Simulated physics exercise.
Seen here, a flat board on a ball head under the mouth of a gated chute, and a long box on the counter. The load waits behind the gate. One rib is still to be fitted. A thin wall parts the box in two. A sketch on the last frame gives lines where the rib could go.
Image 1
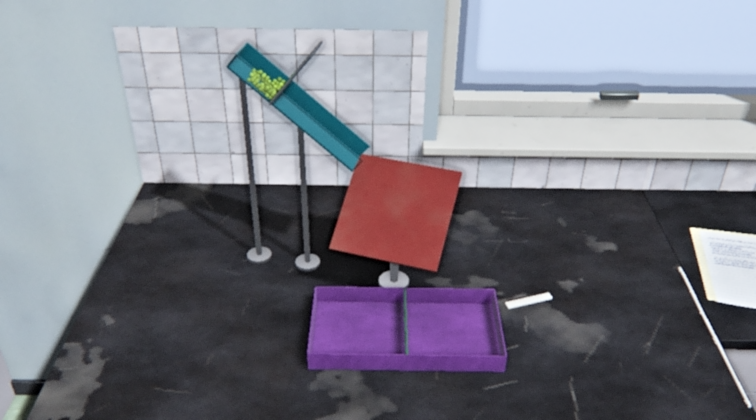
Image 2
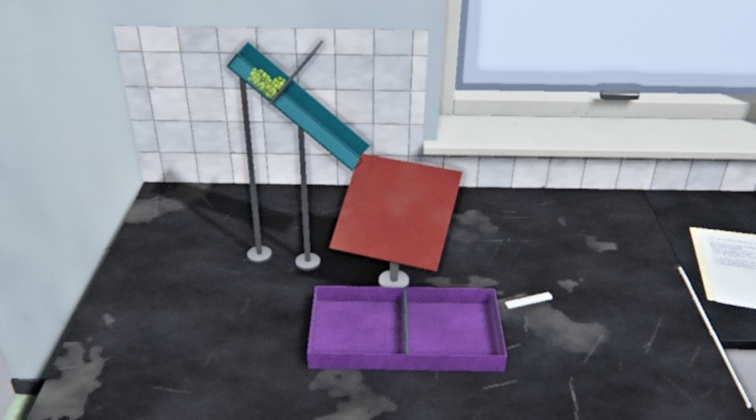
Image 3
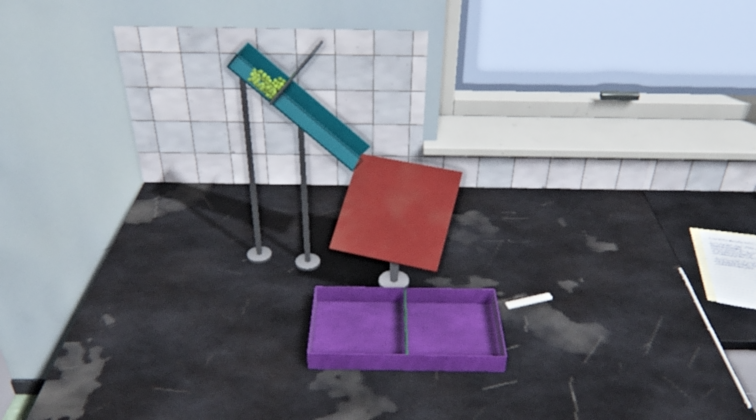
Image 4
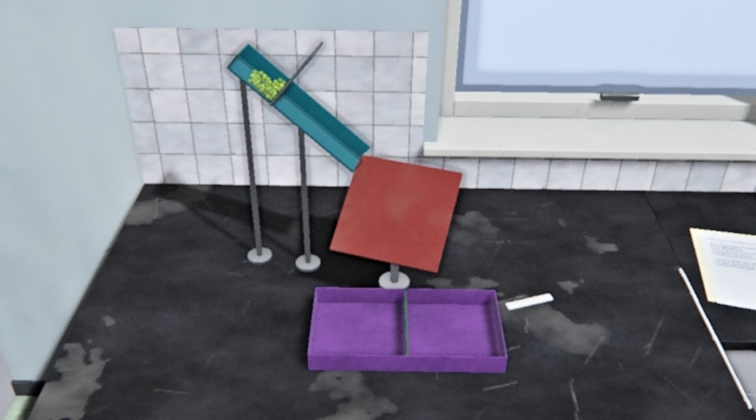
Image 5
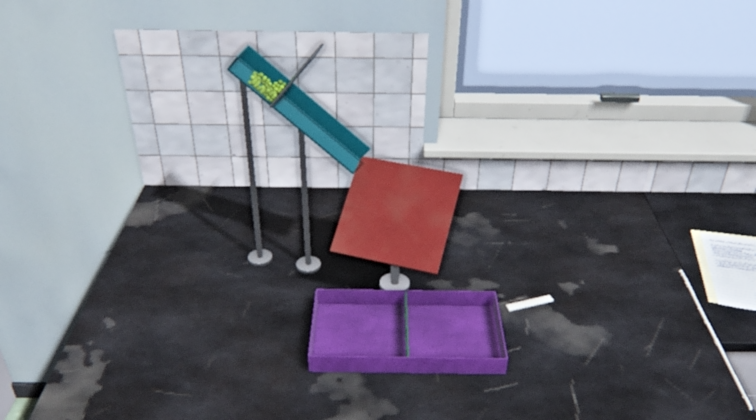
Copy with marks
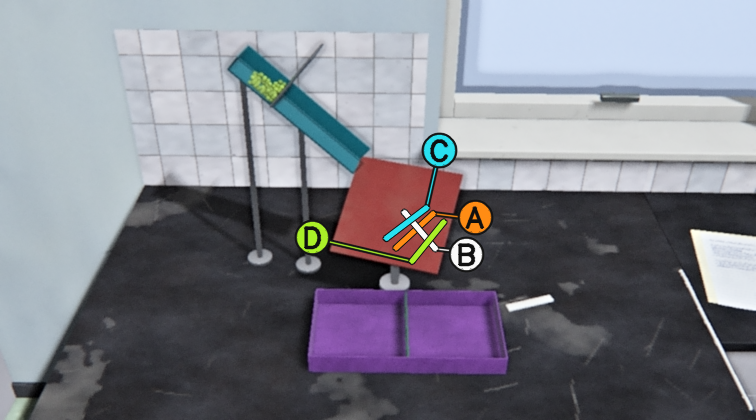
On a dark, worn counter, a pile of small yellow-green pieces sat behind the gate of a sloping teal chute, above a tilted red board and a divided purple box, and nothing noticeably moved.
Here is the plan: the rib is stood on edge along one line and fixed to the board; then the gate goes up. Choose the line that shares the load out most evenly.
Line B.
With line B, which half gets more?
The right half.
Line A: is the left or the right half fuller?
Left.
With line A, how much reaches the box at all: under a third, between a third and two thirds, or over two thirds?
Line A gives over two thirds.
On the marked copy, line A from (433, 213) to (395, 247); line B from (404, 212) to (435, 248); line C from (426, 207) to (386, 238); line D from (443, 221) to (411, 261).
With A, of what is caught, the bulk in the left half, a small share in the right.
With B, of what is caught, close to a third in the left half, close to two thirds in the right.
With C, of what is caught, all but a few in the left half, a small share in the right.
With D, of what is caught, the bulk in the left half, a small share in the right.
